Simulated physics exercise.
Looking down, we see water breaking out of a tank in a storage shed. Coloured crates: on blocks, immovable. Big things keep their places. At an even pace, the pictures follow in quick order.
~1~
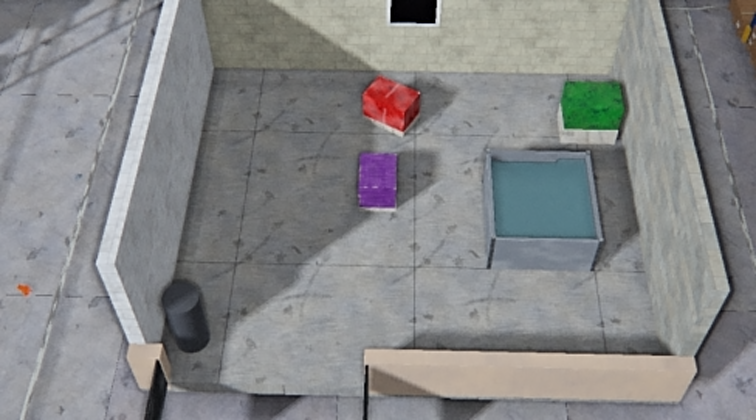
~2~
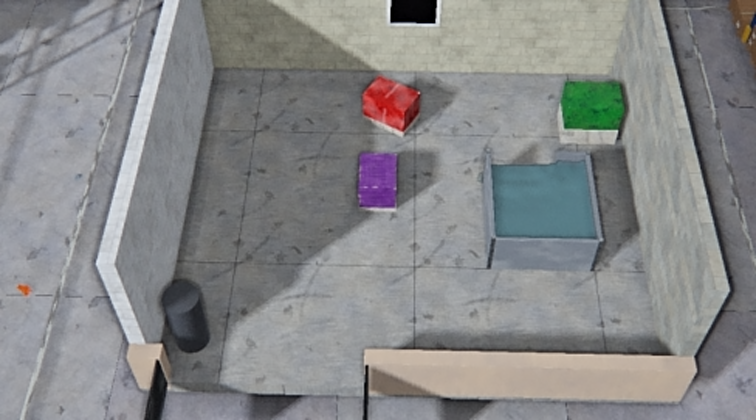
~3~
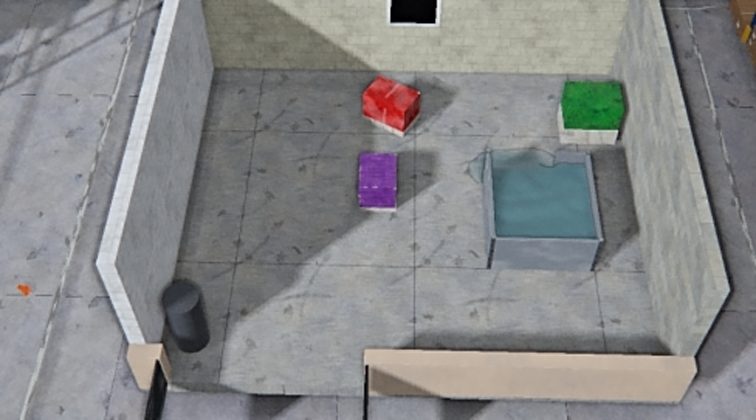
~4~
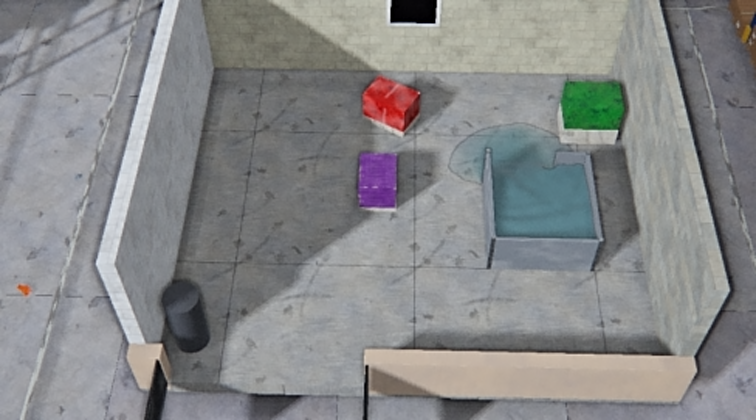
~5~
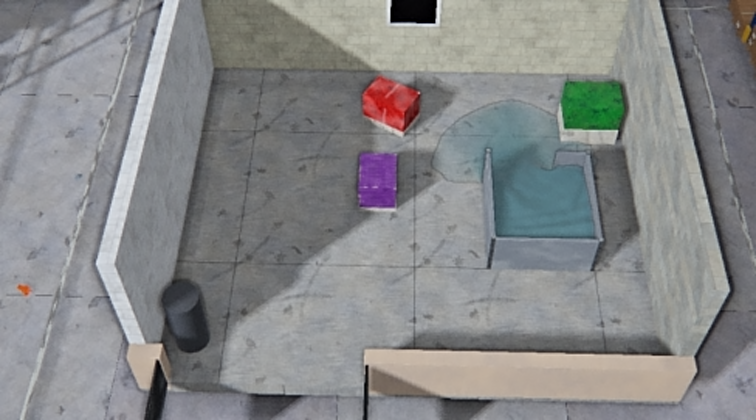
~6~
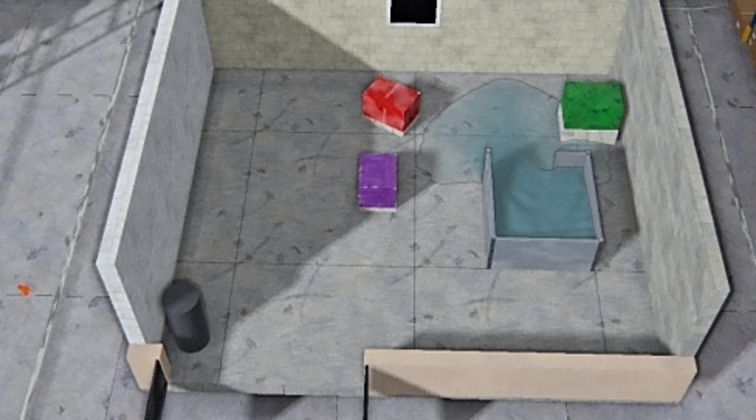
The clip shows a walled enclosure with red, purple and green crates, a dark cylinder and a water tank, whose far side opens as water pours through the gap and spreads steadily across the floor between the crates.
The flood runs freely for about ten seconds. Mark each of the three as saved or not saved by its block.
Purple crate - saved; green crate - saved; red crate - not saved.
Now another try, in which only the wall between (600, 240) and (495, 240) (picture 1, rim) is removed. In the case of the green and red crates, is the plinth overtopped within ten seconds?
Then: Green crate keeps dry; red crate is safe.
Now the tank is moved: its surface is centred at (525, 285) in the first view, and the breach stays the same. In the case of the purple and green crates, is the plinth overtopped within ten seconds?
The purple crate is reached, and the green crate is not reached.
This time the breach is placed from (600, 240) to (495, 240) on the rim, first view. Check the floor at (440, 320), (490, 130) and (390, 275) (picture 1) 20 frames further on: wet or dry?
Sodden, then spared, then sodden.
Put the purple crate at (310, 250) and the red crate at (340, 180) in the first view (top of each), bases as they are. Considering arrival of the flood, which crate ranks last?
I'd say it is the crate marked purple.
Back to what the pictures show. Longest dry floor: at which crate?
Last of all: The purple one.
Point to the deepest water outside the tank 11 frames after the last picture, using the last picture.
Pointing at (605, 76).
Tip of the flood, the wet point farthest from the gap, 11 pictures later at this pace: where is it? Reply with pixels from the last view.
My guess is roughly (278, 70).
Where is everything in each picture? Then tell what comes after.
The first frame shows the water tank at (542, 197) is whole and still.
In the second frame, water pours out on the water tank's far side and has run to (483, 175).
In the third frame, the front is at a hidden place, out from the gap on the water tank's far side.
In the fourth frame, the front is at (528, 128), out from the gap on the water tank's far side.
In the fifth frame, the front is at (520, 105), out from the gap on the water tank's far side.
In the sixth frame, water pours out on the water tank's far side and has run to (499, 82).
A moment on, water covers 20 % of the floor; the purple crate not reached, the green crate water round its plinth, the red crate water round its plinth.
Next, water covers 25 % of the floor; the purple crate water round its plinth, the green crate water round its plinth, the red crate water round its plinth.
Then, water covers 40 % of the floor; the purple crate water round its plinth, the green crate water round its plinth, the red crate water round its plinth.
Later, water covers 60 % of the floor; the purple crate water round its plinth, the green crate water round its plinth, the red crate water round its plinth.
In the end, water covers 95 % of the floor; the purple crate stayed above the water, the green crate stayed above the water, the red crate was topped.
